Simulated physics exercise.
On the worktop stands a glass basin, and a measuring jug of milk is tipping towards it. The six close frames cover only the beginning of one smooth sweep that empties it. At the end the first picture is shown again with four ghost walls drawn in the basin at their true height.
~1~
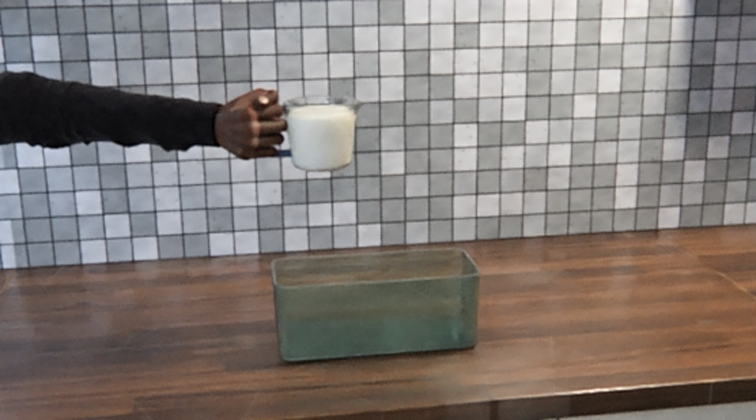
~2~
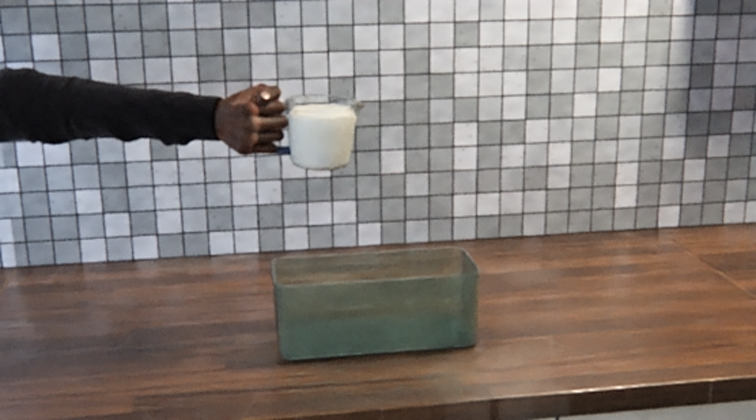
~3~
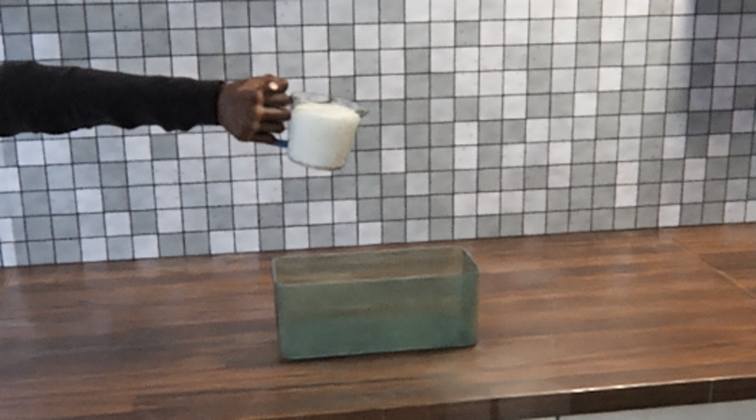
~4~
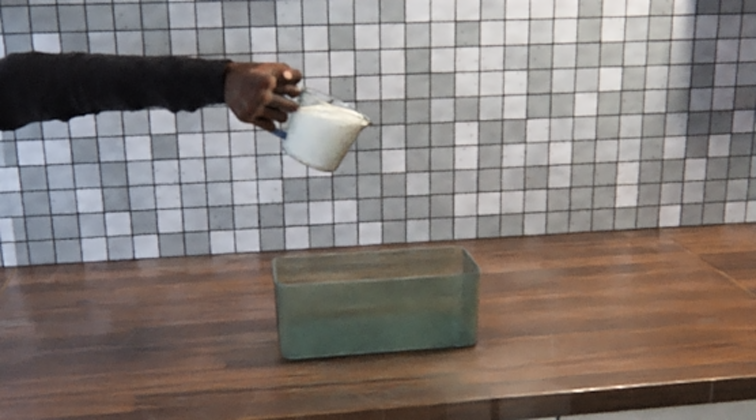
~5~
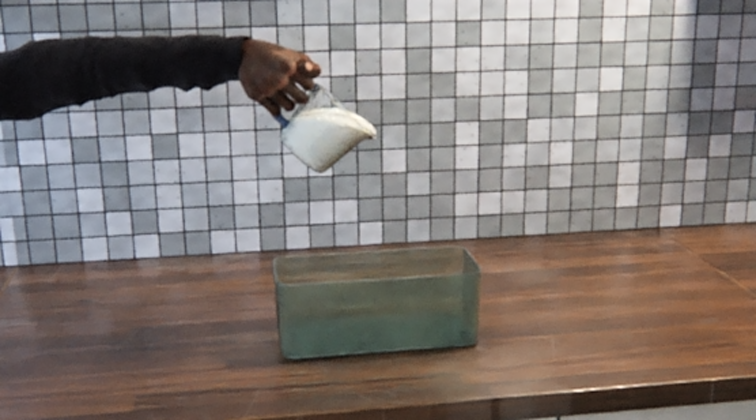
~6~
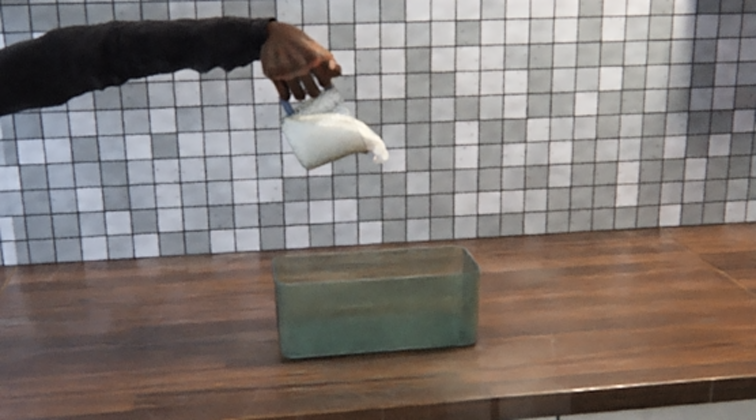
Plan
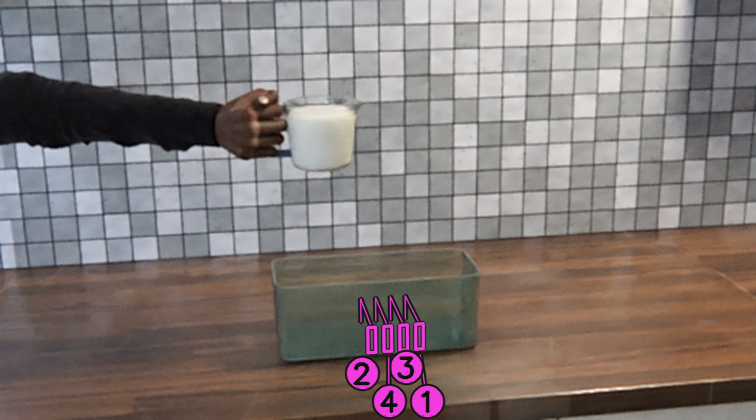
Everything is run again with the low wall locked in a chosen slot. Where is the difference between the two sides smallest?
Choose 3.
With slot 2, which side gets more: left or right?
The right one.
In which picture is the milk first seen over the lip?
In picture 5.
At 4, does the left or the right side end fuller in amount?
More ends on the right.
On the marked copy, 1 at (420, 354); 2 at (372, 358); 3 at (404, 355); 4 at (388, 357).
For slot 1, about 69 % ends left of the wall and 24 % right of it; 7 % is lost outside.
For slot 2, about 10 % ends left of the wall and 83 % right of it; 7 % is lost outside.
For slot 3, about 51 % ends left of the wall and 42 % right of it; 7 % is lost outside.
For slot 4, about 20 % ends left of the wall and 73 % right of it; 7 % is lost outside.
